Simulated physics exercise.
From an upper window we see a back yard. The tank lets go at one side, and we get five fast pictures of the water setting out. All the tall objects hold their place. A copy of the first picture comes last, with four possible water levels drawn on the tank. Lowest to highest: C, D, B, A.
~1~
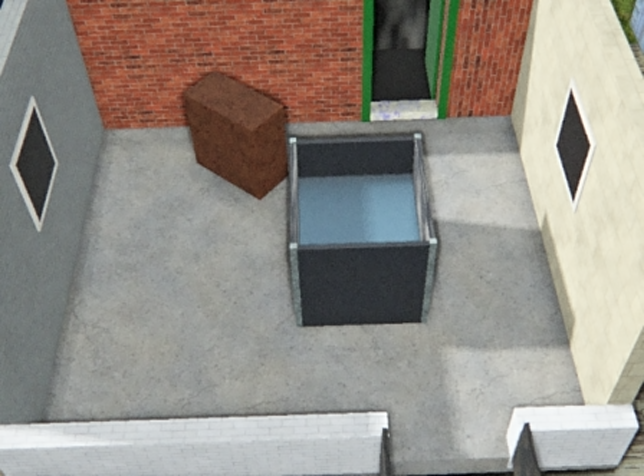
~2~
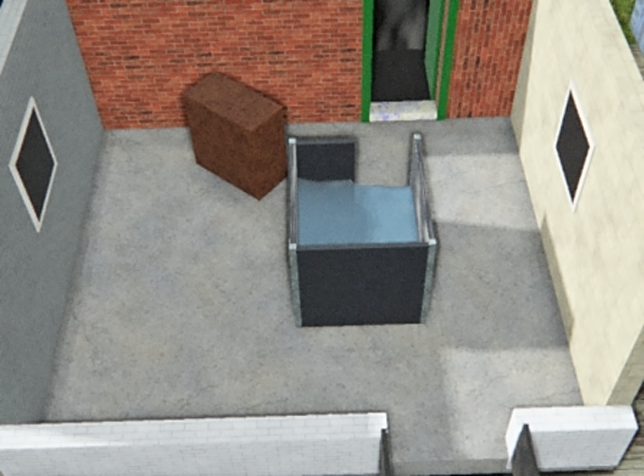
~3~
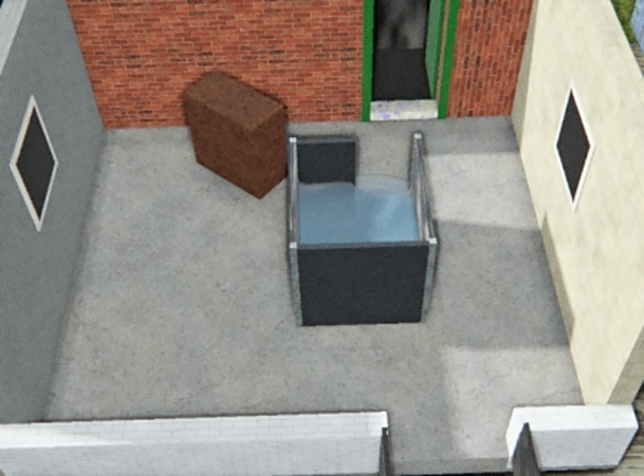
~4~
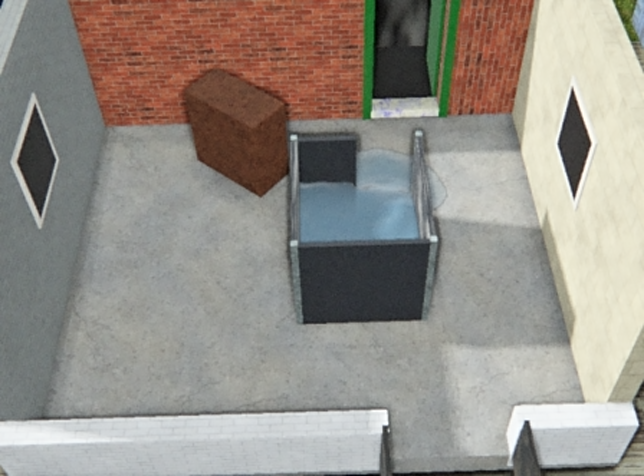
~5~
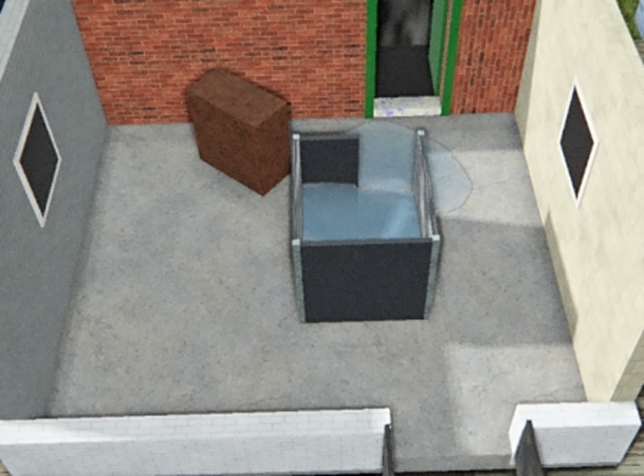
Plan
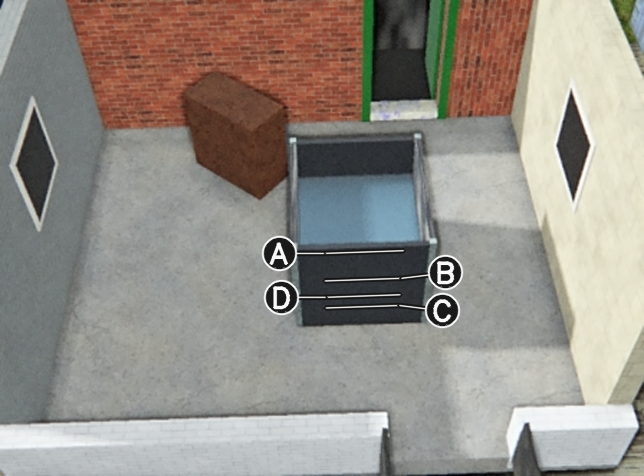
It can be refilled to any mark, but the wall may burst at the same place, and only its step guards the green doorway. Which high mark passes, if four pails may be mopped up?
C.
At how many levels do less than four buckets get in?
One of the four.
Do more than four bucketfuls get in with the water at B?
Yes, it does.
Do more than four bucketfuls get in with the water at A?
Yes.
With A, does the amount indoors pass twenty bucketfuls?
Yes, it does.
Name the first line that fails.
Line D.
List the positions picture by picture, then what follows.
Water in the tank at rest, its middle at (359, 222); foot of the green doorway at (404, 119); open gate at (451, 407).
Water covers 1 % of the ground, its front hidden from here.
Water covers 3 % of the ground, its front hidden from here.
Water covers 6 % of the ground, its front hidden from here.
Water covers 11 % of the ground, its front hidden from here.
On the marked copy, A at (363, 252); B at (363, 279); C at (362, 306); D at (362, 296); from the bottom up C, D, B, A.
With A, dozens of bucketfuls pour in.
With B, dozens of bucketfuls pour in.
With C, a bucket or two gets in.
With D, about 9 bucketfuls get in.
